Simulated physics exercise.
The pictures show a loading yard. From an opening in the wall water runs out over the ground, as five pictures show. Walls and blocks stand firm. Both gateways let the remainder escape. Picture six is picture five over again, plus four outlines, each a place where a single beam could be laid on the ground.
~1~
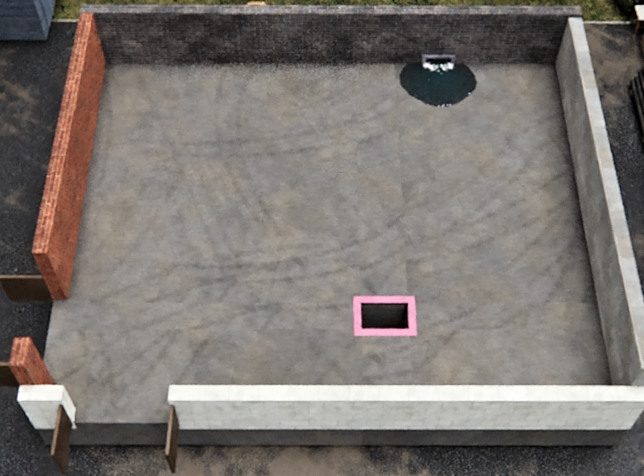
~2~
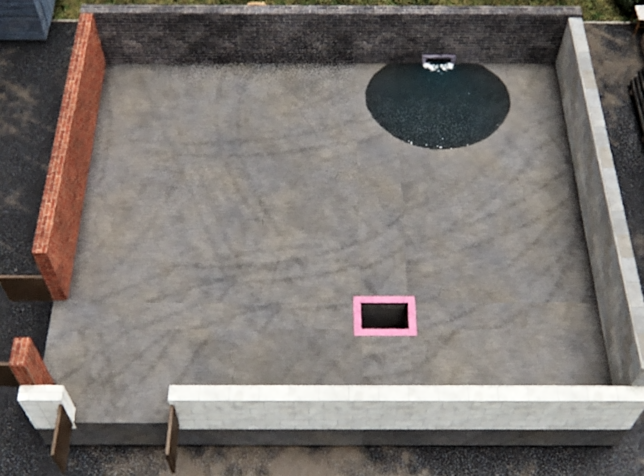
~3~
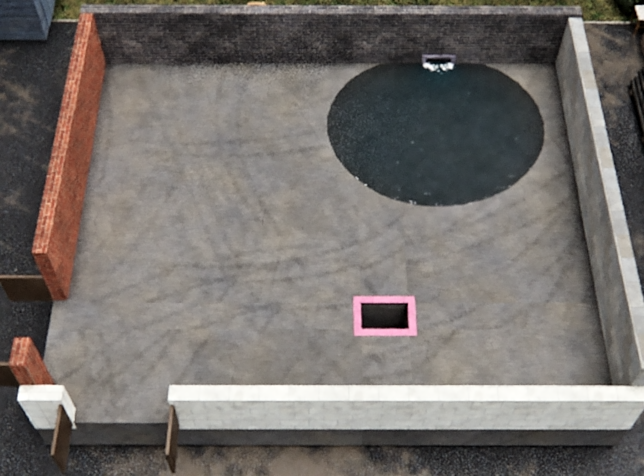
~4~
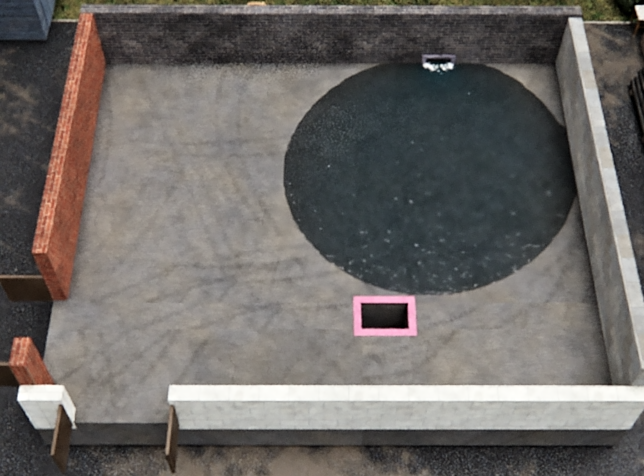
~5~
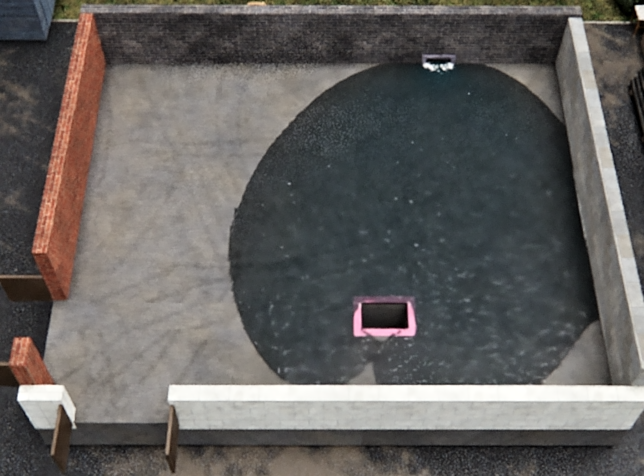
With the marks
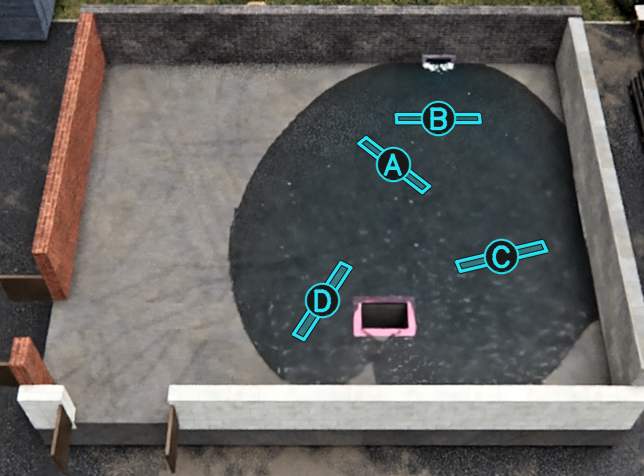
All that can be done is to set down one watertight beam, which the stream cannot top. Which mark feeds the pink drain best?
C.
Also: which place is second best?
That would be D.
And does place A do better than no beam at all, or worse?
Place A is worse.
On the marked copy, A from (362, 140) to (425, 189); B from (396, 118) to (479, 118); C from (458, 266) to (544, 246); D from (298, 336) to (345, 265).
With A, about 12 % of the stream runs into the pink drain, about 86 % out by the gates.
With B, about 11 % of the stream runs into the pink drain, about 87 % out by the gates.
With C, about 38 % of the stream runs into the pink drain, about 59 % out by the gates.
With D, about 26 % of the stream runs into the pink drain, about 72 % out by the gates.
